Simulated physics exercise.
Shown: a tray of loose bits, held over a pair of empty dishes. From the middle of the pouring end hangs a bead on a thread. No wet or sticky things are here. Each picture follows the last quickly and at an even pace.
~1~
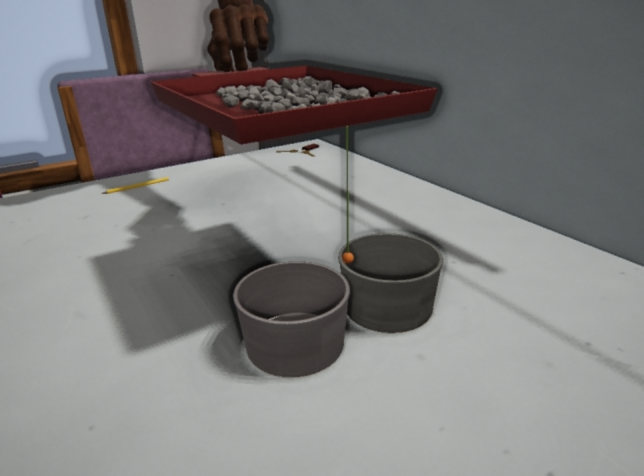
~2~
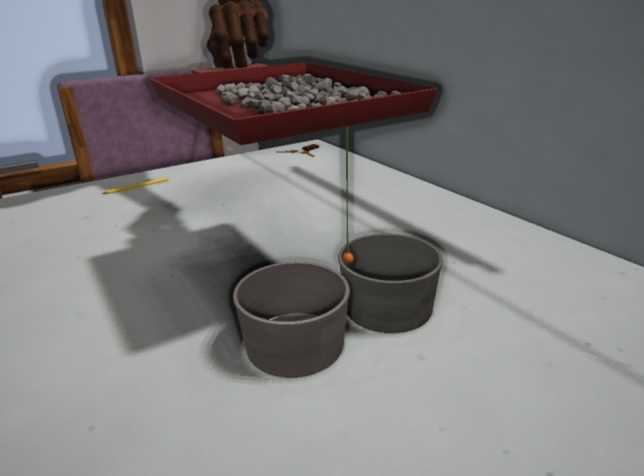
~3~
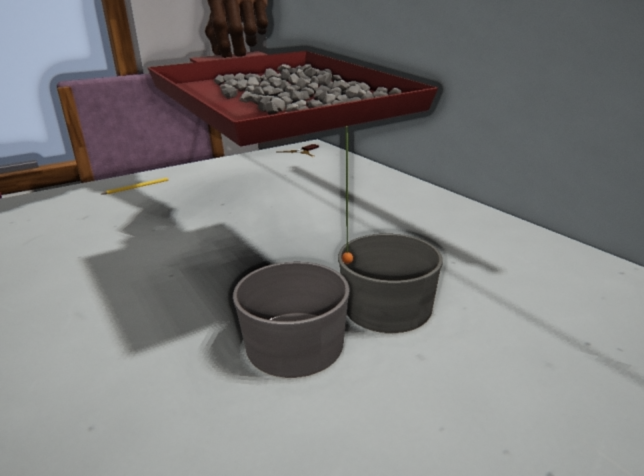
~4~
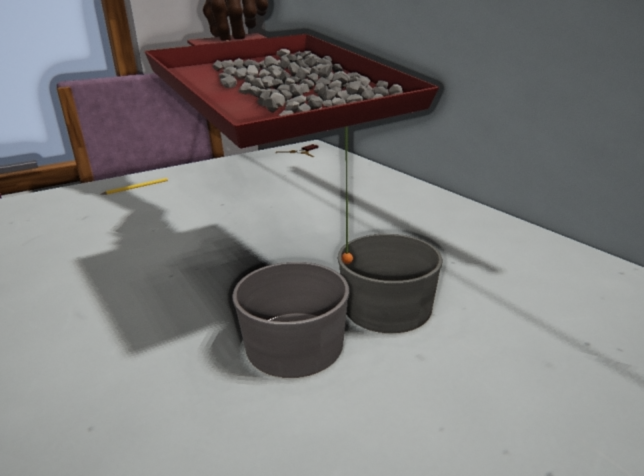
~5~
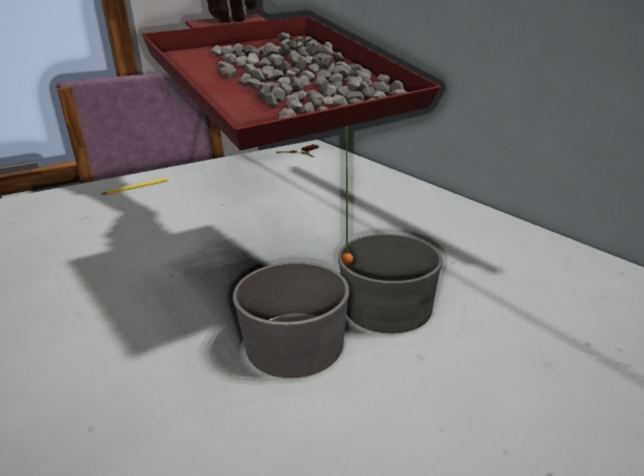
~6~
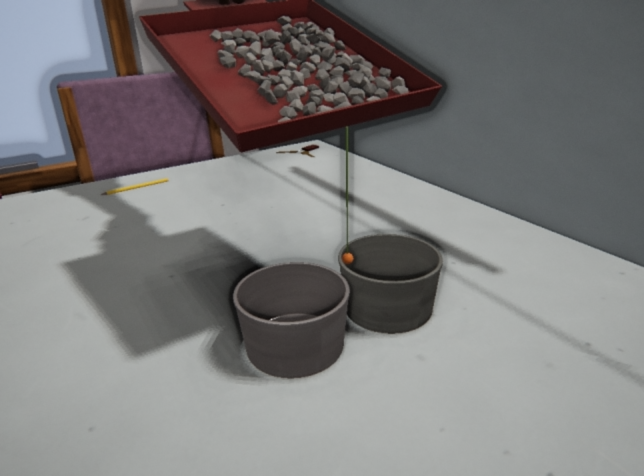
A dark brown hand at the back edge holds a red tray of grey gravel above a pale tabletop, seen from slightly above by a still camera. Two empty dark grey dishes sit side by side below, near an orange bead on a thread, with a purple chair behind at left and a grey wall at right. The tray's back rises steadily, tilting it toward the viewer and slightly left, while its shadow shifts slightly.
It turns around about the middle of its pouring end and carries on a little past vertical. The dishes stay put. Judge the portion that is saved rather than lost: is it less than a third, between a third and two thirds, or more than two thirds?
The saved portion is less than a third.
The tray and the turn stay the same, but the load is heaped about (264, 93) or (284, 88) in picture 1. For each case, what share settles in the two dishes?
Estimates in order: 20 percent, 20 percent.
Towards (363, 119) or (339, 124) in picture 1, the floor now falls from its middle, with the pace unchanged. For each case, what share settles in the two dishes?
30 and 10 per cent, in that order.
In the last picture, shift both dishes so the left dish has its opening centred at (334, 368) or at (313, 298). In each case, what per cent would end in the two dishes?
Close to 30 in a hundred first, close to 50 in a hundred second.
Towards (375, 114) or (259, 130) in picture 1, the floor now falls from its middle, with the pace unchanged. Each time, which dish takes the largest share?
Going by the two tries in order: The right-placed dish, then the left-placed dish.
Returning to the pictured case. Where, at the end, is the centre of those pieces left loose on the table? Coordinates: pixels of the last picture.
Around (372, 407).
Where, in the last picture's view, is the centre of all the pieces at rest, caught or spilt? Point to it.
Close to (346, 394), more or less.
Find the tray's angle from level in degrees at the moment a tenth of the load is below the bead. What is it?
Somewhere near 85°.
Shortly afterwards, tray tipped steeply; all but a few on the tray; only a few in the air.
Next, tray tipped past a quarter turn; near a third on the tray; a little in the left dish; near a third outside both; near a quarter in the air.
Some moments later, tray tipped past a quarter turn; near a quarter in the left dish; the bulk outside both.
In the end, tray tipped past a quarter turn; near a quarter in the left dish; none at all in the right dish; the bulk outside both.
